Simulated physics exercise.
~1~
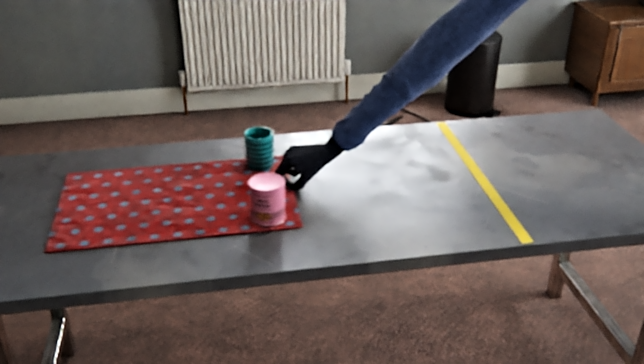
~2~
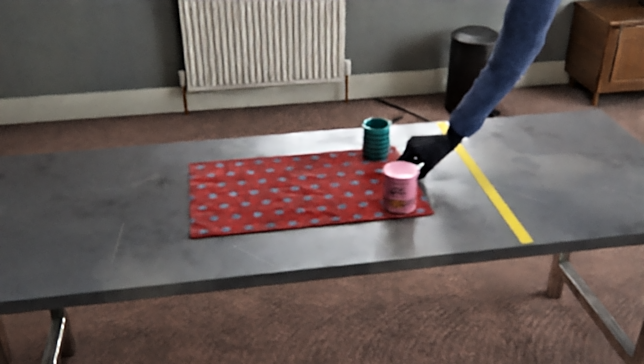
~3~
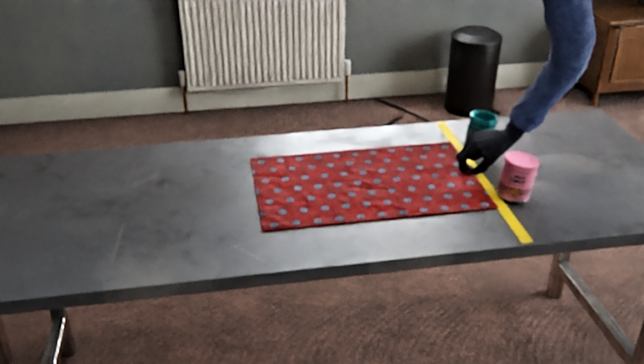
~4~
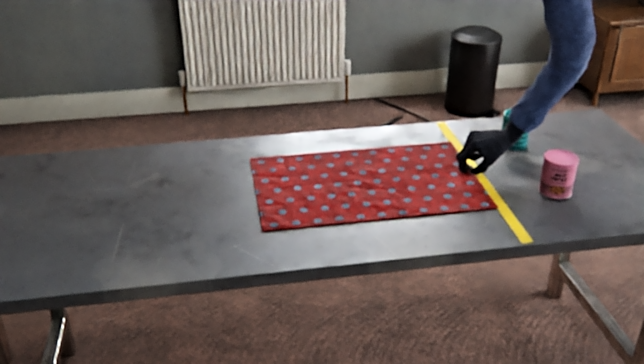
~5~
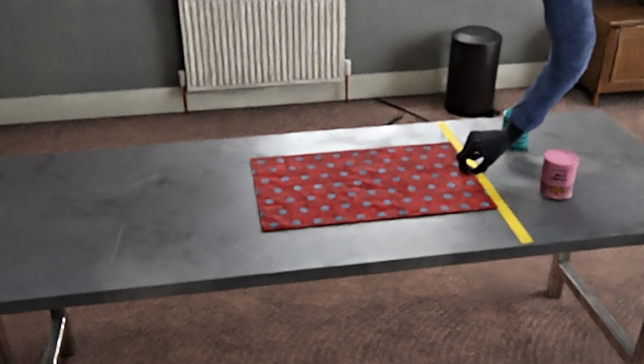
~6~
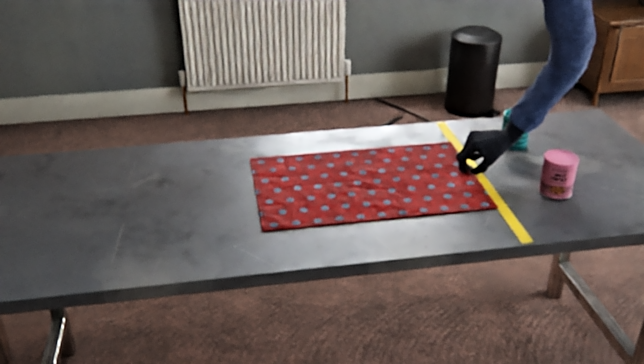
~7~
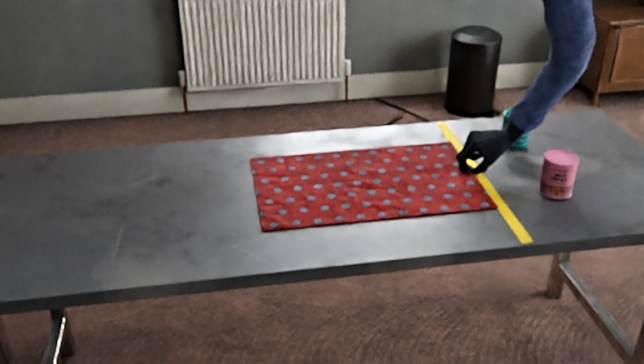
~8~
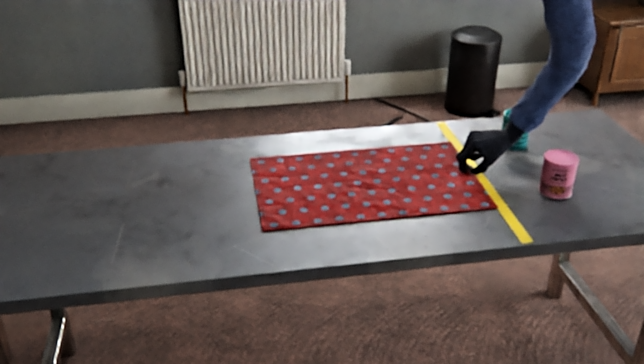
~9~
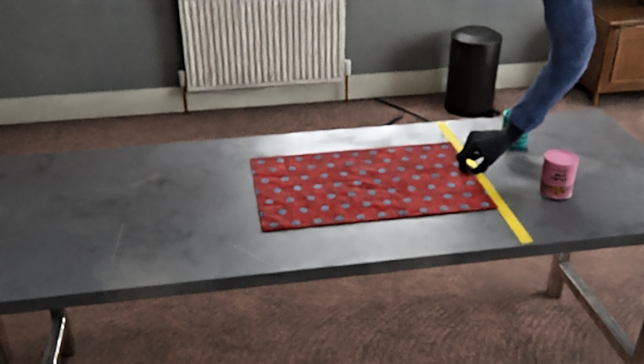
A red patterned cloth carrying a turquoise mug and a pink tin is pulled right across a grey table by a gloved hand, stopping at a yellow tape strip; both items slide off its front edge onto the table and come to rest upright beyond the tape.
